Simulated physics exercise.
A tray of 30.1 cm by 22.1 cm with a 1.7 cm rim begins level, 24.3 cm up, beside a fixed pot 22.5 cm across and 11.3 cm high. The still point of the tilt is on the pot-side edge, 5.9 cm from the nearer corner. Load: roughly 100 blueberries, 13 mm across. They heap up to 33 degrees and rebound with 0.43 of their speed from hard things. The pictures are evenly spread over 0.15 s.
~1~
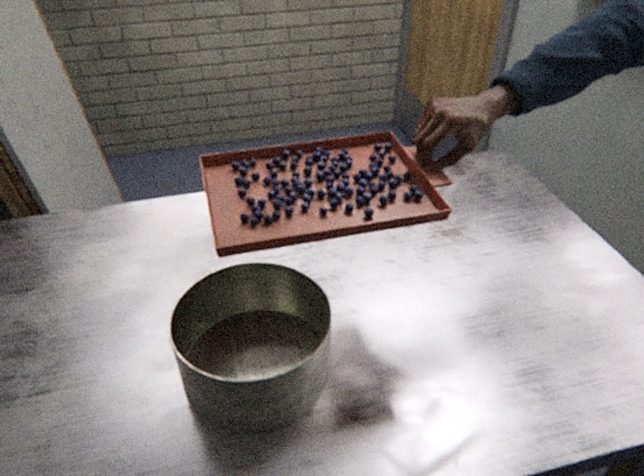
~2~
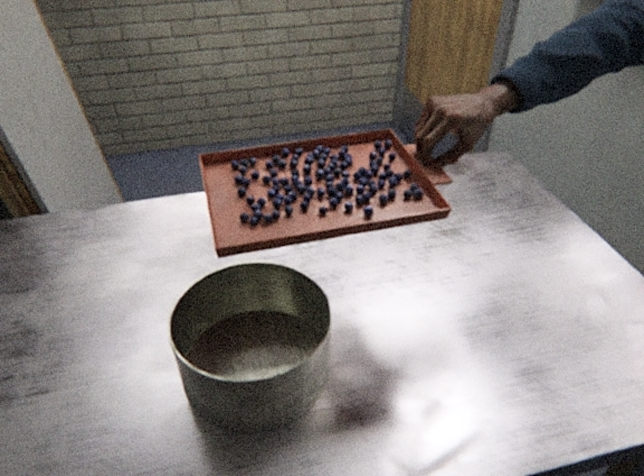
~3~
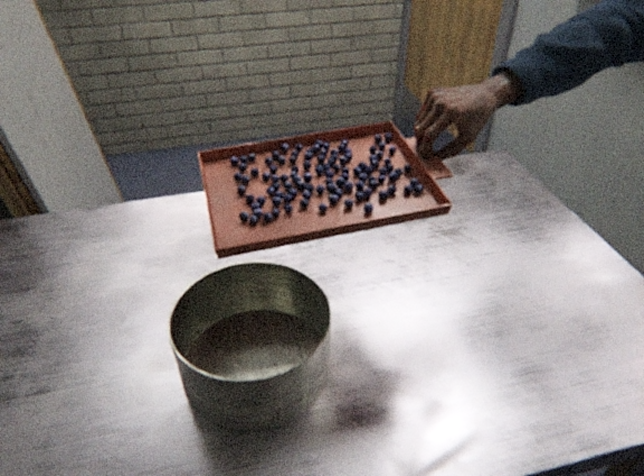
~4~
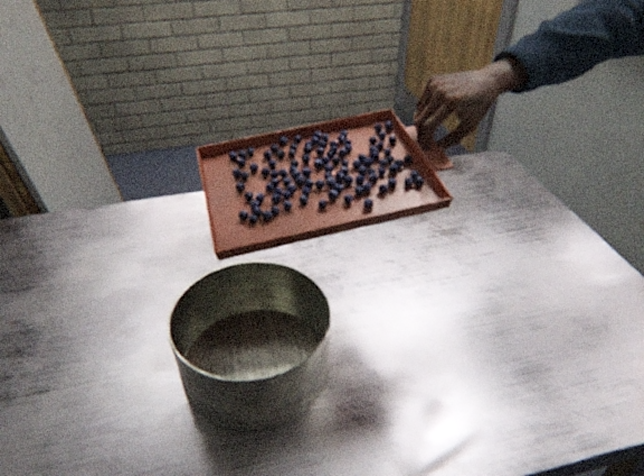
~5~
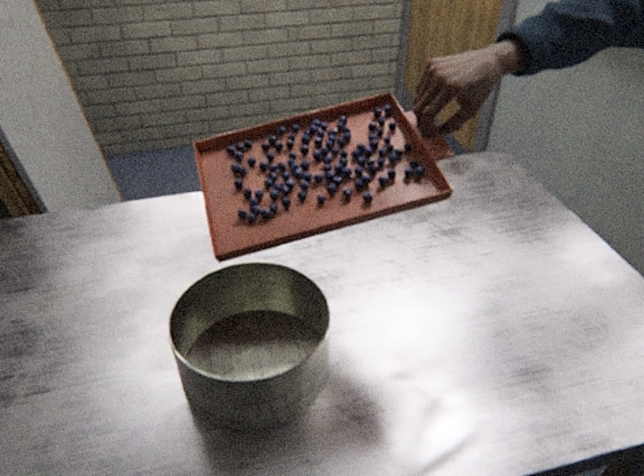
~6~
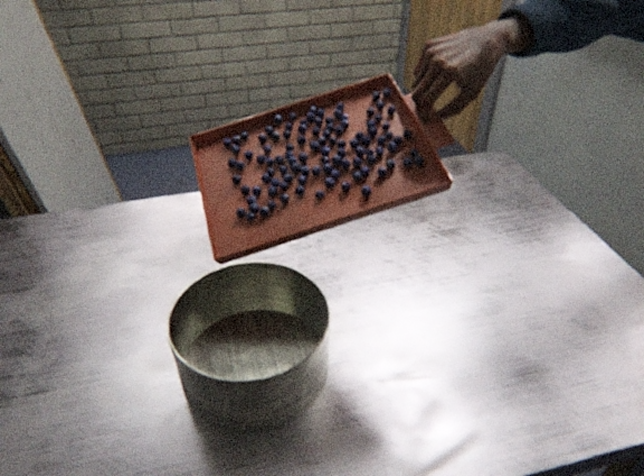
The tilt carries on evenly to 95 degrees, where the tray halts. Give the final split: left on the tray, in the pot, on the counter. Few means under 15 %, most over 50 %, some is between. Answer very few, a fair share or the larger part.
Tray very few, pot the larger part, counter a fair share.
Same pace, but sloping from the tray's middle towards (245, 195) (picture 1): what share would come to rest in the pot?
About 5 per cent.
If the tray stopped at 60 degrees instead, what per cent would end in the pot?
In that case some 35 per cent.
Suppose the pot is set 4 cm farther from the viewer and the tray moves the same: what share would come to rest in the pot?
In that case some 30 per cent.
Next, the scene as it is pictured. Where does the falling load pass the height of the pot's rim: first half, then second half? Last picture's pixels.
First near (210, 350), later near (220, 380).
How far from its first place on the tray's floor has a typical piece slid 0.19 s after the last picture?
Some 2 cm.
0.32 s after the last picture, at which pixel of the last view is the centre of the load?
At about (244, 222).
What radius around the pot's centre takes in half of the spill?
Roughly 32 cm.
Then, 0.19 s after the last picture, tilt 59 degrees; the tray holds 100 %, the pot 0 %.
Then, 0.32 s after the last picture, tilt 86 degrees; the tray holds 100 %, the pot 0 %.
Then, 0.57 s after the last picture, tilt 95 degrees; the tray holds 5 %, the pot 55 %.
In the end, tray 5 %, pot 60 %, counter 40 %.
